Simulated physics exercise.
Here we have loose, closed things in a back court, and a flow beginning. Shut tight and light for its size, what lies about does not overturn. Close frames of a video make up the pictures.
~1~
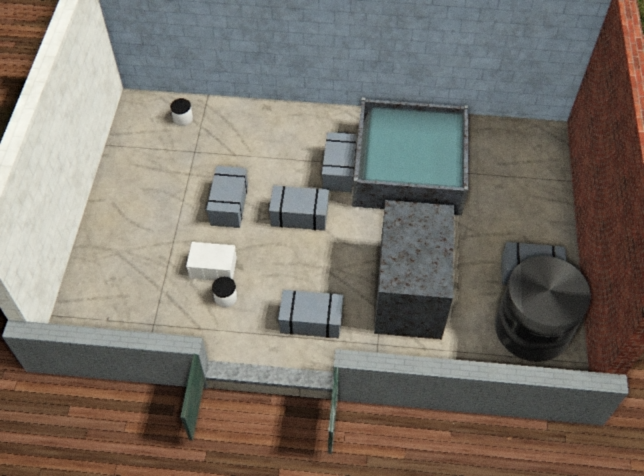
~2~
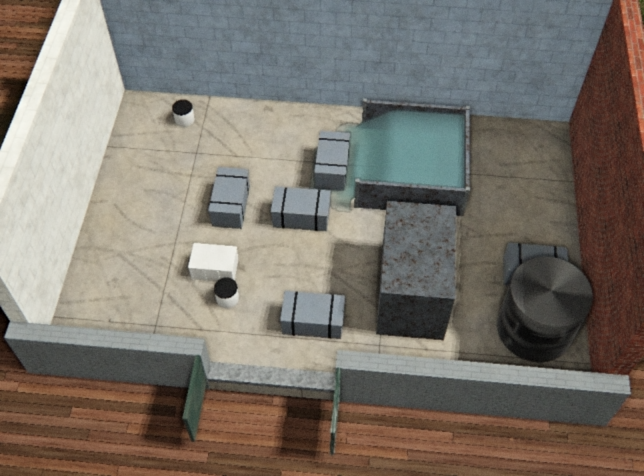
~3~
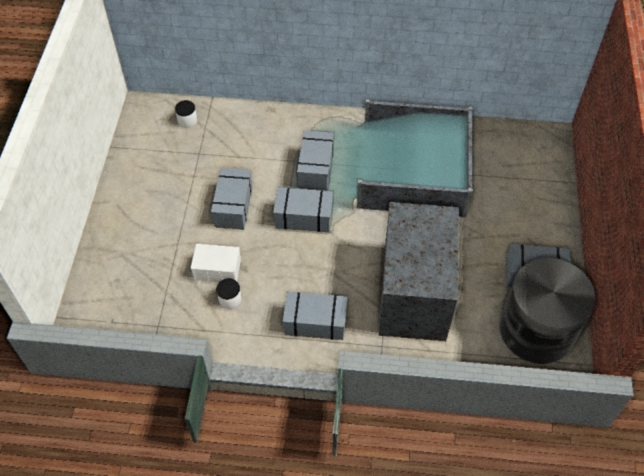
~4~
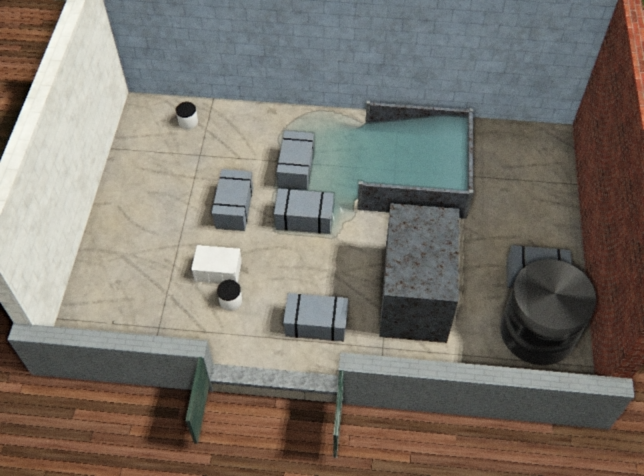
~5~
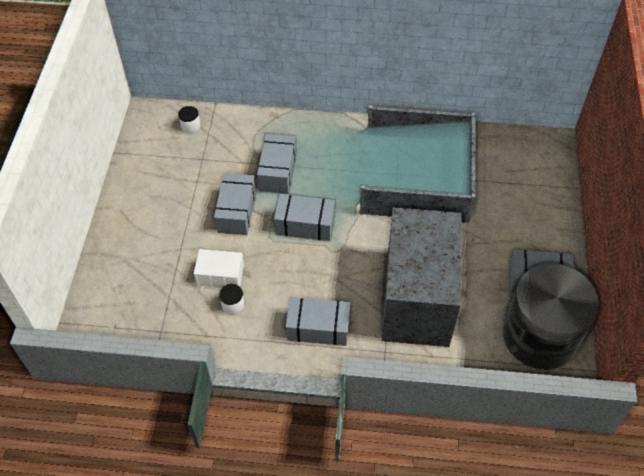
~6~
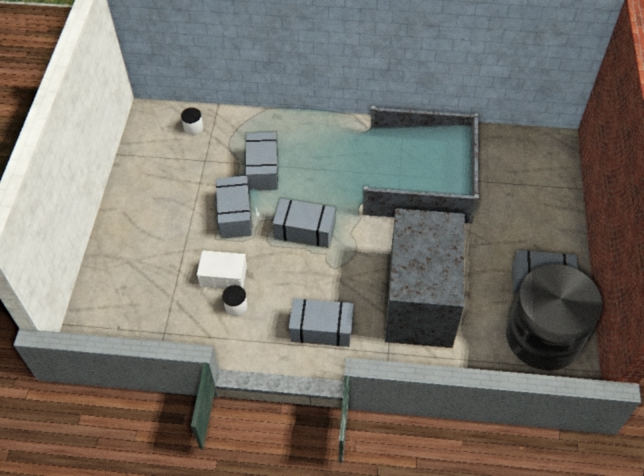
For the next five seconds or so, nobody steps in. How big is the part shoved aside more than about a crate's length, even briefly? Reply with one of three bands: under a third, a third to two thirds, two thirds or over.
A third to two thirds.
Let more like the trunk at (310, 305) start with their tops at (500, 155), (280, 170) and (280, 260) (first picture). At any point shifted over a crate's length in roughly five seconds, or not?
In that order: Less than that, shifted that much, less than that.
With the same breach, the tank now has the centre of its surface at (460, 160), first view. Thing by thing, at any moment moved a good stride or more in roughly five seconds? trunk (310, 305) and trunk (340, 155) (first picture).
Taking them in the order you gave, the first did not get there and the second got carried that far.
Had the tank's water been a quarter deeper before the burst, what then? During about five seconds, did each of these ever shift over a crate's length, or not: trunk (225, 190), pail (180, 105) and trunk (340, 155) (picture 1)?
Went the distance, went the distance, went the distance.
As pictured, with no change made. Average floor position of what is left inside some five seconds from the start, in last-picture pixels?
That averages to about (267, 290) on the floor.
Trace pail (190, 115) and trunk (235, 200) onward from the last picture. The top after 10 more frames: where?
I'd guess close to (138, 96) and close to (113, 249).
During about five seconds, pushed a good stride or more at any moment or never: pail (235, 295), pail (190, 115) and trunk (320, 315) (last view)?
Listed order gives below that mark, then past that mark, and lastly below that mark.
A moment on, 1 of 8 are well off their spots; 1 afloat.
Next, 4 of 8 are well off their spots; 2 afloat.
Later, 4 of 8 are well off their spots; 2 afloat.
In the end, 4 of 8 are well off their spots, and 4 have been at some point; 3 afloat.
